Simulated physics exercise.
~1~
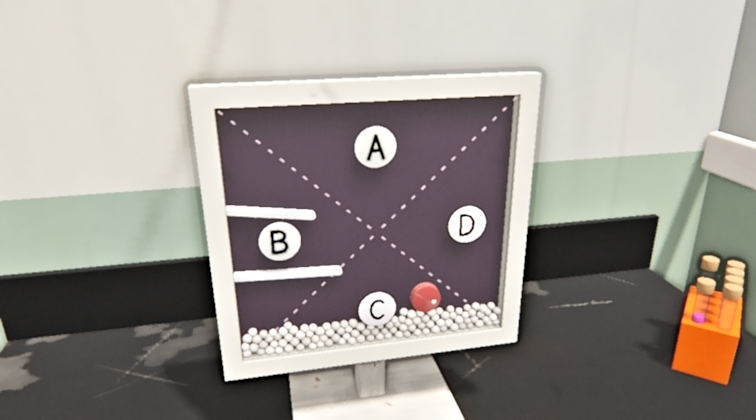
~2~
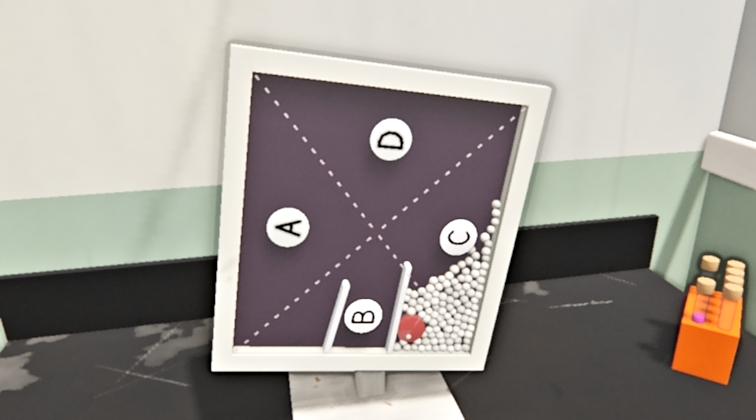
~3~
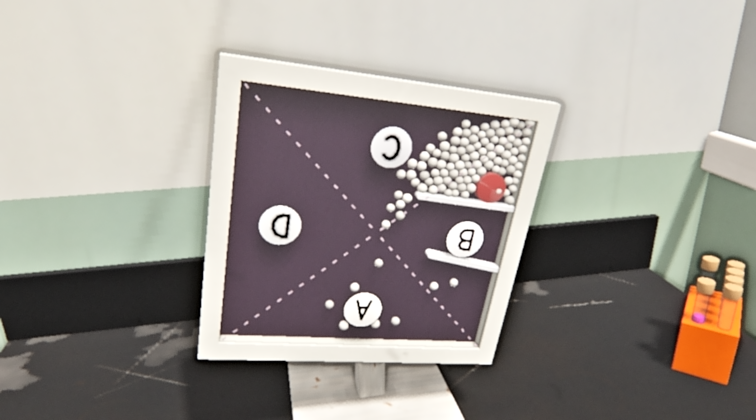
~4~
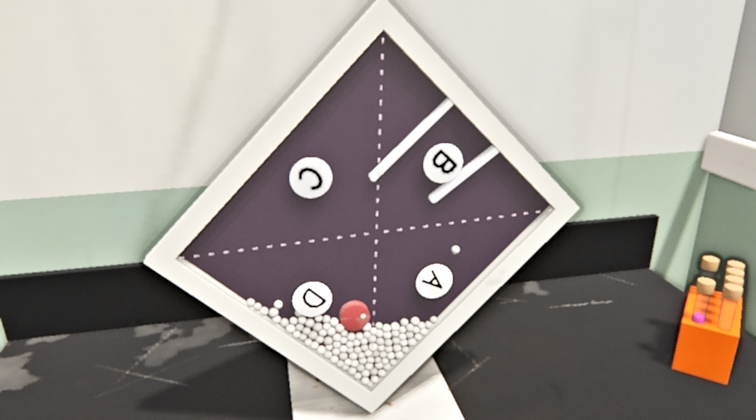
A framed box turns anticlockwise, spilling white beads and a red disc into wedge D.
